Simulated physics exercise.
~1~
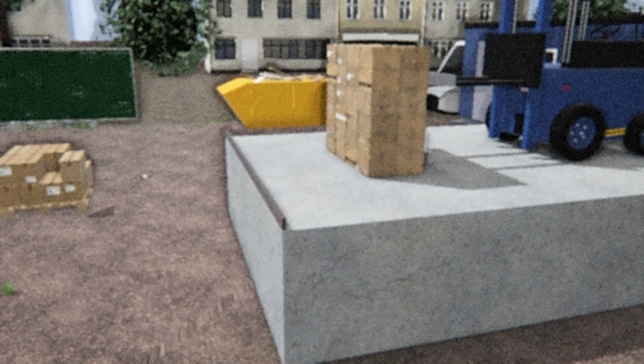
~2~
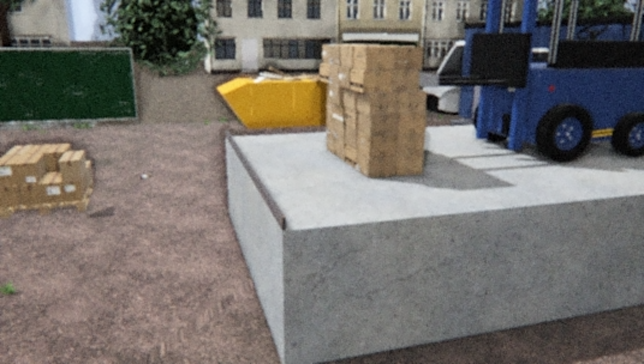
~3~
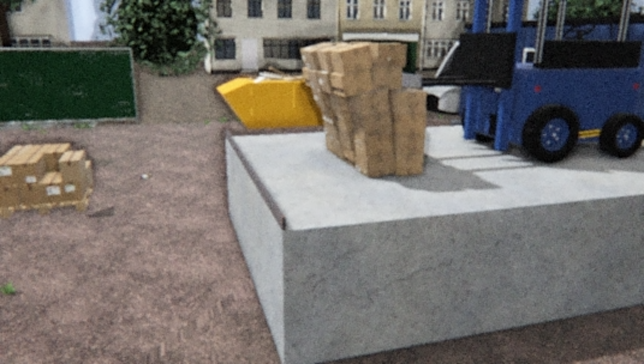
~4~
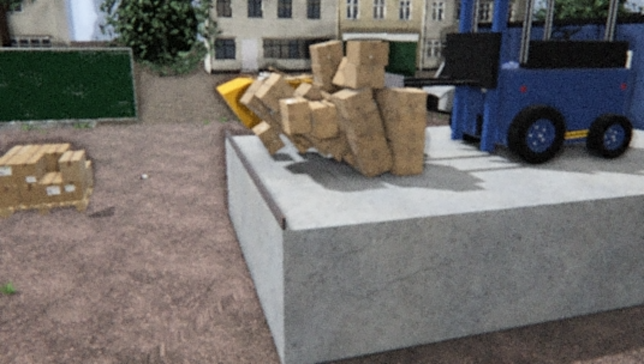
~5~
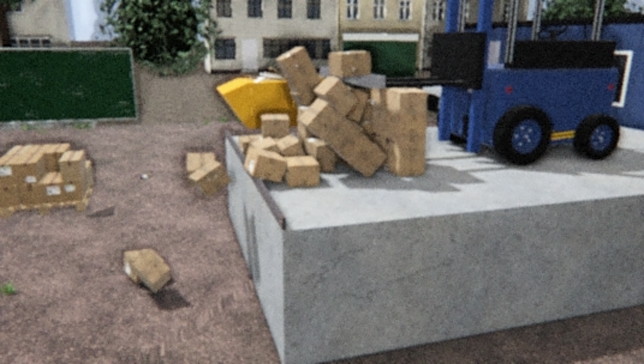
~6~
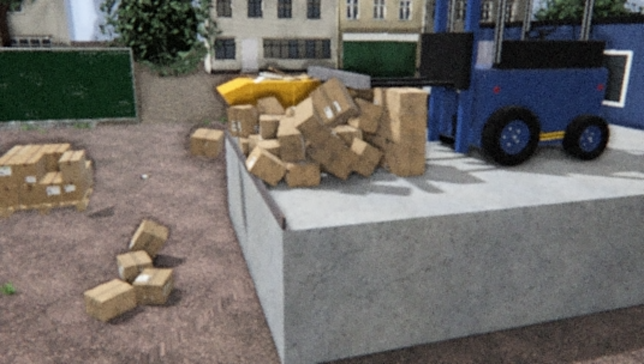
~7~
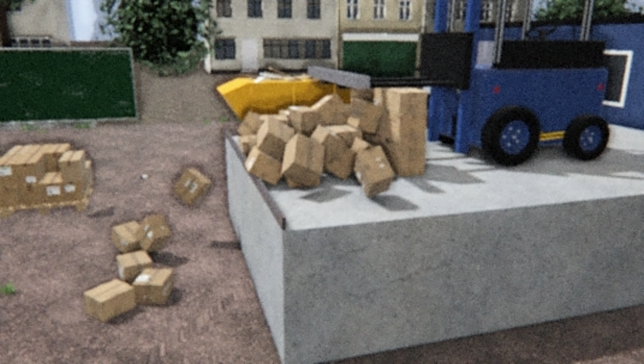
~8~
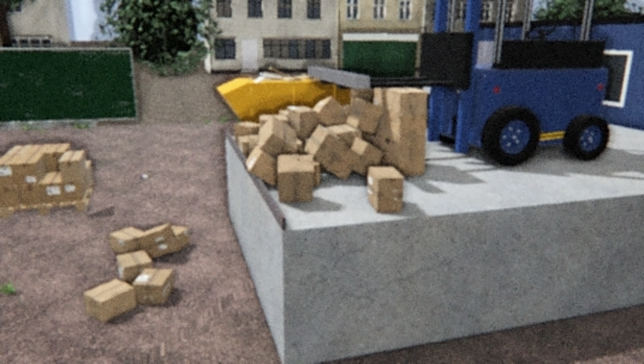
The footage shows a blue lift truck on a concrete platform driving a level beam leftward into a tall stack of brown parcels, which leans and topples toward the open edge; most end heaped on the platform while a few lie on the ground below.
